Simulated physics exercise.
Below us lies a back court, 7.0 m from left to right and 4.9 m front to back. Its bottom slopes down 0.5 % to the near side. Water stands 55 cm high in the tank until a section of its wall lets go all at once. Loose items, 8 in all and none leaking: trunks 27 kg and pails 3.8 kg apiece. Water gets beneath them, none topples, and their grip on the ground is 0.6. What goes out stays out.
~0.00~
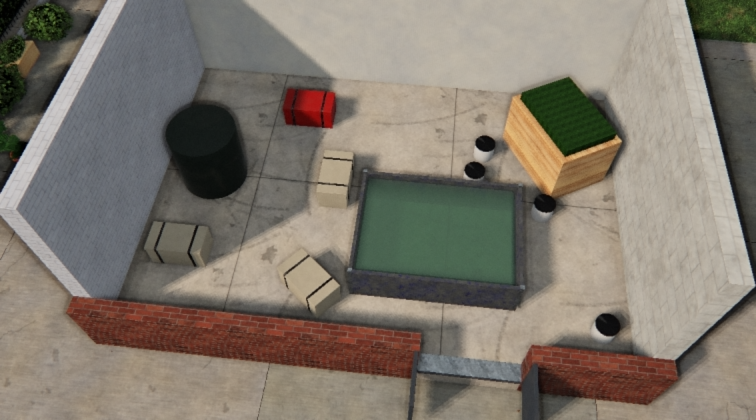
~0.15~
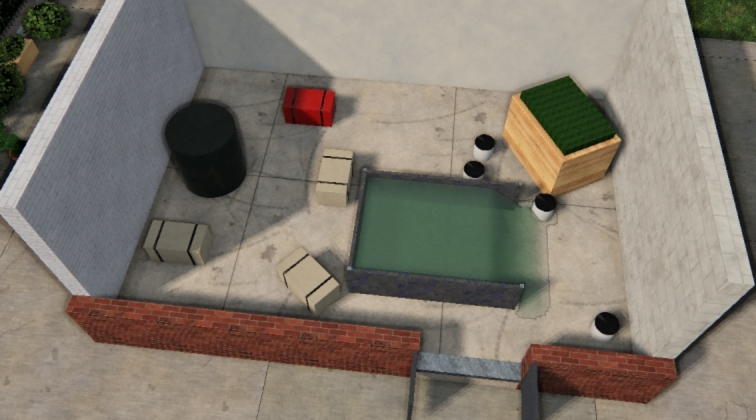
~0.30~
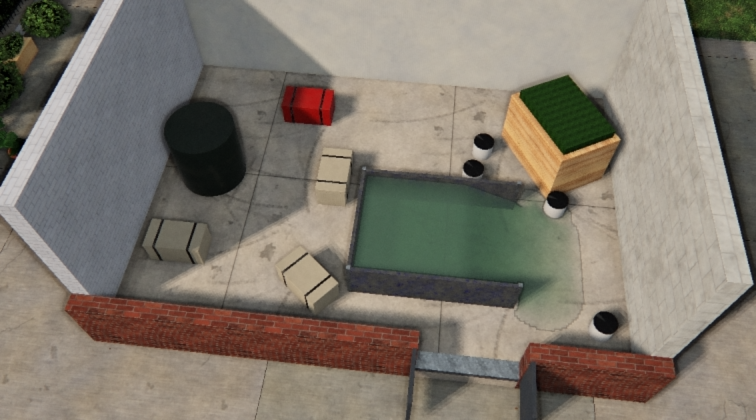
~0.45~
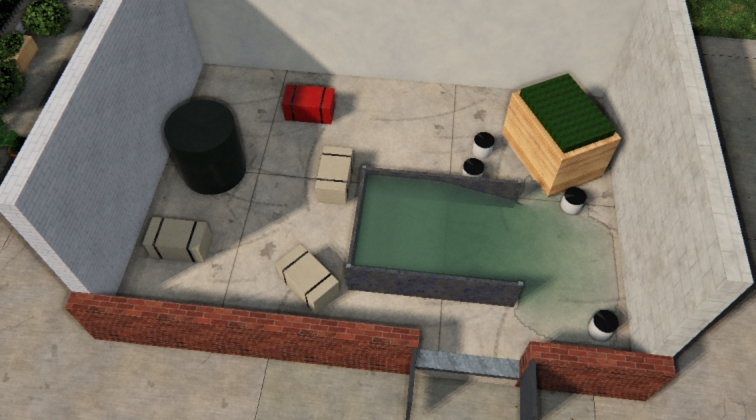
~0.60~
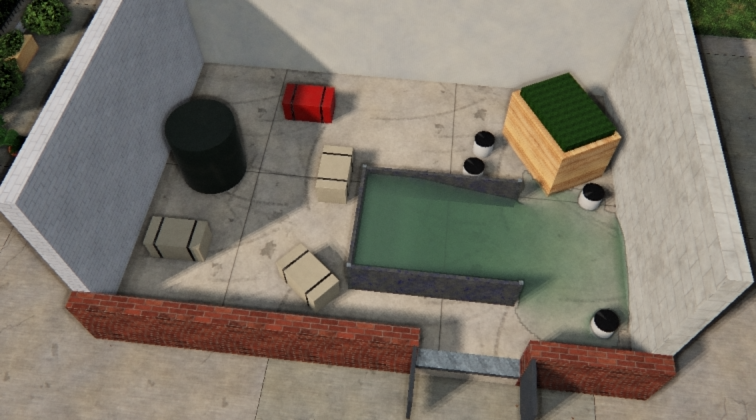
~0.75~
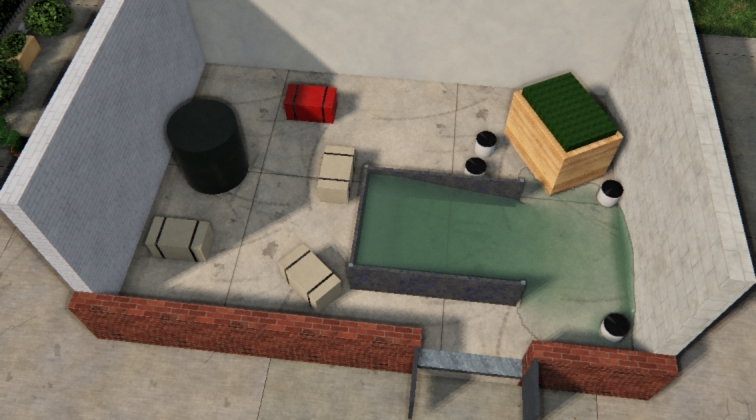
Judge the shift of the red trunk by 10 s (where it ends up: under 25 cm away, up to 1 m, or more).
Red trunk barely shifts.
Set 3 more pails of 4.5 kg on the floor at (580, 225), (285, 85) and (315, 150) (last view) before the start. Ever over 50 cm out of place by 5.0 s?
In turn: More, less, less.
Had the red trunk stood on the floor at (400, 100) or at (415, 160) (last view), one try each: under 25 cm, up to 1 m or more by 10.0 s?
In turn: It holds its place; it holds its place.
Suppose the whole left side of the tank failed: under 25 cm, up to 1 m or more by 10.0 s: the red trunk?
In that case the red trunk travels far.
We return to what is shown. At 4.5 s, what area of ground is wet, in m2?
Some 23 m2.
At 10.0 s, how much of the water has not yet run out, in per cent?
Some 88 per cent remains.
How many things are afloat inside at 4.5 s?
2 of them.
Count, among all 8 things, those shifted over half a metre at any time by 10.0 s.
I count 4.
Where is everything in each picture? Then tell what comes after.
In the first picture, the red trunk at (309, 100), on the bottom; 3.6 m2 under water; 0 of 8 have shifted.
In the second picture, the red trunk at (309, 99), on the bottom; water covers 4.4 m2; 0 of 8 have shifted.
In the third picture, the red trunk at (308, 98) rests on the ground; water covers 5.3 m2; 1 of 8 have shifted.
In the fourth picture, the red trunk at (308, 96), on the bottom; water covers 6.5 m2; 1 of 8 have shifted.
In the fifth picture, the red trunk at (309, 95) rests on the ground; 7.2 m2 under water; 1 of 8 have shifted.
In the sixth picture, the red trunk at (310, 96), on the bottom; water covers 7.6 m2; 2 of 8 have shifted.
After 2.0 s the red trunk is near (310, 96), 0.0 m from its start, aground; 0 of 8 are out; 2 afloat.
After 4.5 s the red trunk is near (310, 96), 0.0 m from its start, aground; 0 of 8 are out; 2 afloat.
After 7.0 s the red trunk is near (310, 96), 0.0 m from its start, aground; 0 of 8 are out; 1 afloat.
After 10.0 s the red trunk is near (310, 96), 0.0 m from its start, aground; 0 of 8 are out; 3 afloat.
